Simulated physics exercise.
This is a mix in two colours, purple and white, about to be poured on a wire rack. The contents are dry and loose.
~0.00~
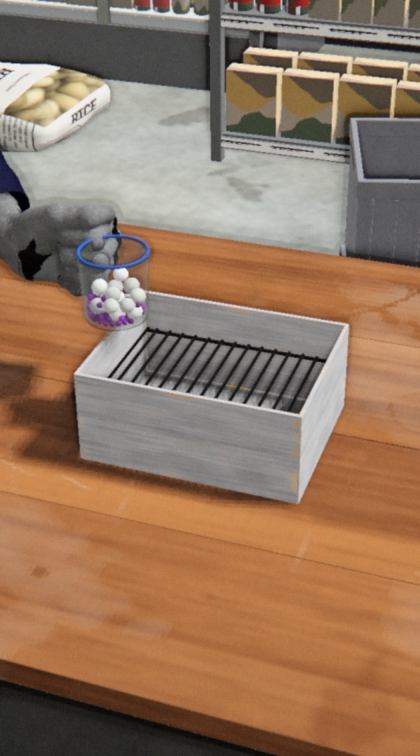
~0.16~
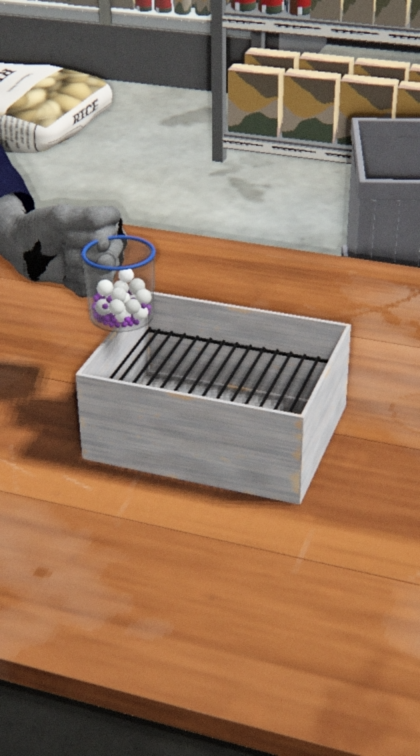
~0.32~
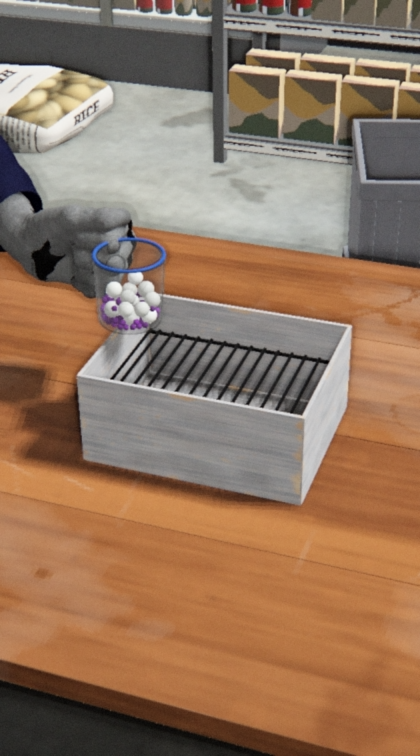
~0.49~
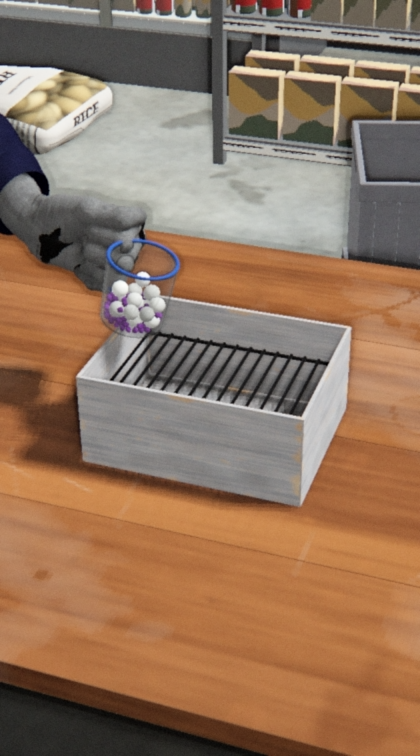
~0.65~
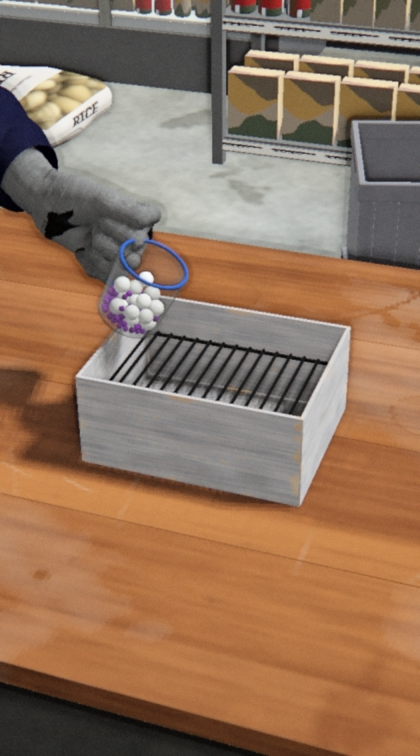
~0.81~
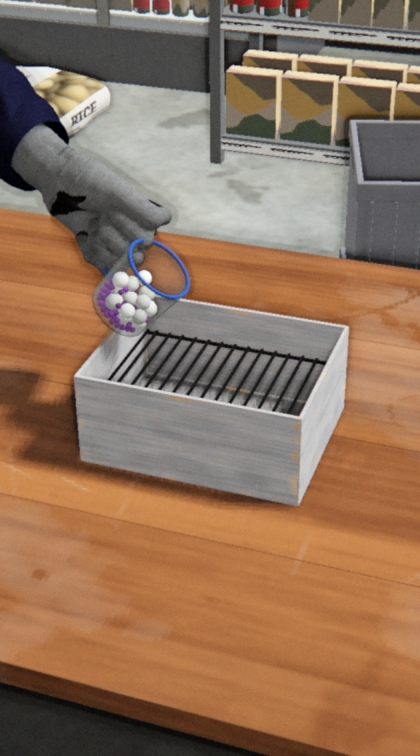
Clear cup of white and purple balls tilting rightward in a gloved hand beside a pale box with a black wire rack.
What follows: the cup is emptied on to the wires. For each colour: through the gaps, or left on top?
Purple: They fall between the wires. White: They rest on the wires.
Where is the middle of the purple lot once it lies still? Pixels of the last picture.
Roughly at (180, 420).
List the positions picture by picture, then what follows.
The first picture shows cup at (115, 284), upright; rack at (294, 400), 16 wires across; purple coated nuts at (116, 309), narrower than the gaps; white round beads at (117, 298), wider than the gaps.
The second picture shows cup at (120, 285), upright; white ones at (123, 299).
The third picture shows cup at (130, 287), upright; purple ones at (130, 313).
The fourth picture shows cup at (137, 290), tipped 12°; white ones at (136, 303).
The fifth picture shows cup at (141, 290), tipped 26°; purple ones at (129, 311).
The sixth picture shows cup at (139, 290), tipped 40°; rack at (294, 402); purple ones at (122, 306); white ones at (130, 299).
Around 1.26 s, purple ones, all in the cup; white ones, all in the cup.
Around 1.65 s, purple ones, most in the cup, a small part on or over the wires, a stray few under the rack; white ones, about half in the cup, about half on or over the wires.
Around 1.98 s, purple ones, about a quarter on or over the wires, most under the rack; white ones, all on or over the wires.
Finally (2.7 s), purple ones, a stray few on the wires, nearly all under the rack; white ones, all on the wires, none under the rack.
